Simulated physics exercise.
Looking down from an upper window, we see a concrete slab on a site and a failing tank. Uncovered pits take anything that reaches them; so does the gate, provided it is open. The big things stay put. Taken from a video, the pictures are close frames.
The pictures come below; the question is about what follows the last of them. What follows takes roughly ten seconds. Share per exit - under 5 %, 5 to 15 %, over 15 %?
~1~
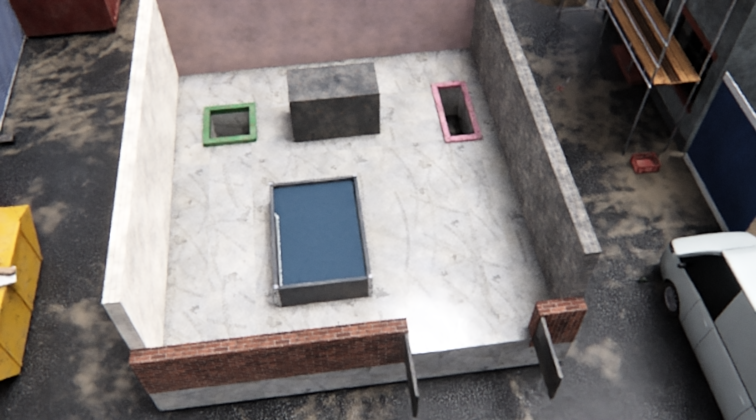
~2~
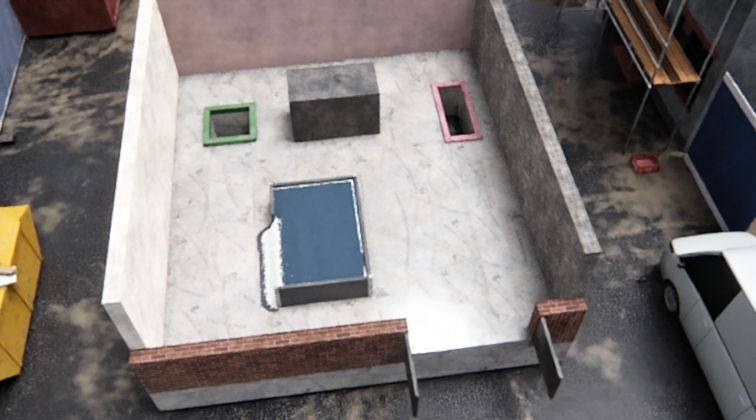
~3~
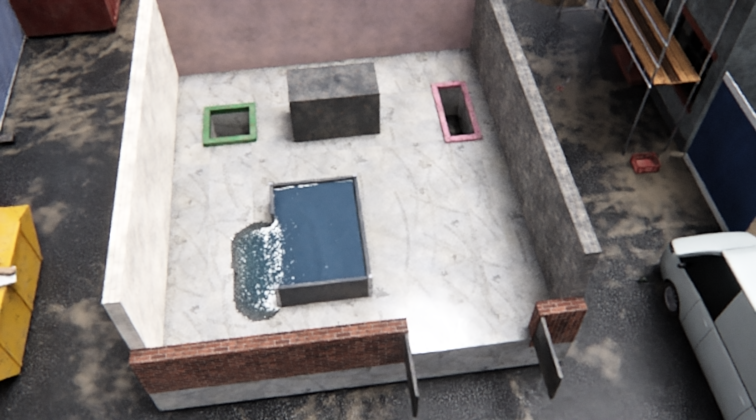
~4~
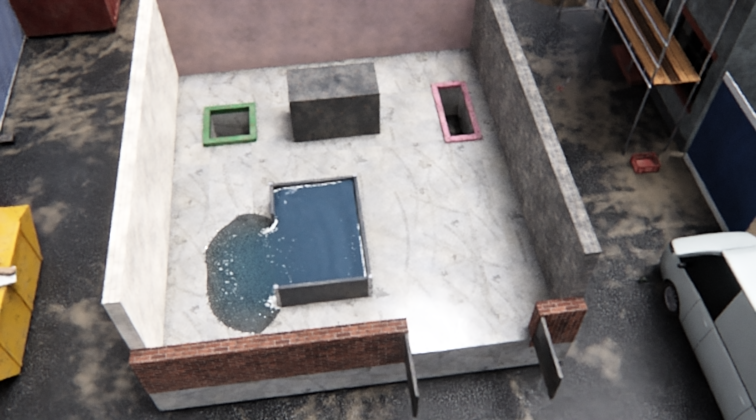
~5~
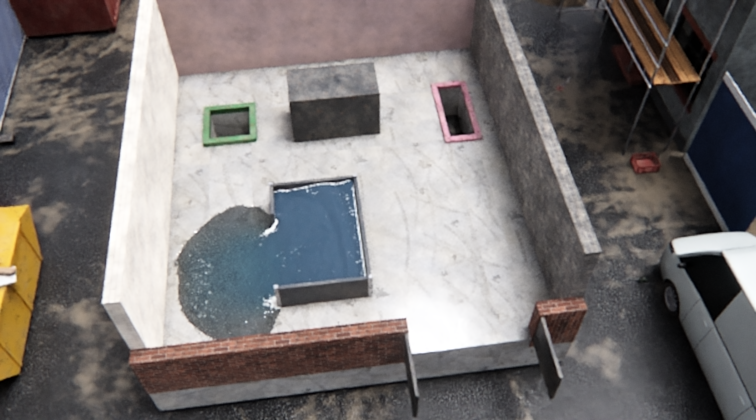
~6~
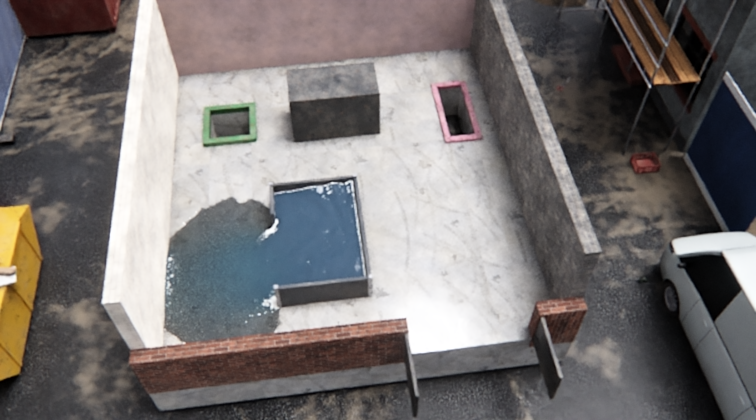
Gate: 5 to 15 %. Green pit: Under 5 %. Pink pit: Under 5 %.
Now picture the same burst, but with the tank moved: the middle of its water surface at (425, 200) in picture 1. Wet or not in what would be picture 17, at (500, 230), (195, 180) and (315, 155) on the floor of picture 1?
Looking at all three, I'd call them bone dry, swamped, bone dry.
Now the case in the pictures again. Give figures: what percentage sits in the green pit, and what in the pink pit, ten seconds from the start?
In the order asked, roughly 0 and 0 percent.
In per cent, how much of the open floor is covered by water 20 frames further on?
That works out to some 35 in a hundred.
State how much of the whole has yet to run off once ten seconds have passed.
About 92 %.
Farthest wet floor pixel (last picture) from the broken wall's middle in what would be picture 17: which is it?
Roughly at (176, 130).
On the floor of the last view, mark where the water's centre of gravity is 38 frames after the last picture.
At about (277, 235).
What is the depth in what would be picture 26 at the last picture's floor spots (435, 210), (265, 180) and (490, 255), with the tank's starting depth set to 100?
The depths come to near 0, 4 and 0 per cent respectively.
A moment on, water covers 15 % of the floor; the gate 0 %, the green pit 0 %, the pink pit 0 %.
Next, water covers 20 % of the floor; the gate 0 %, the green pit 0 %, the pink pit 0 %.
Then, water covers 35 % of the floor; the gate 0 %, the green pit 0 %, the pink pit 0 %.
Later, water covers 60 % of the floor; the gate 3 %, the green pit 0 %, the pink pit 0 %.
In the end, water covers 90 % of the floor; the gate 8 %, the green pit 0 %, the pink pit 0 %.
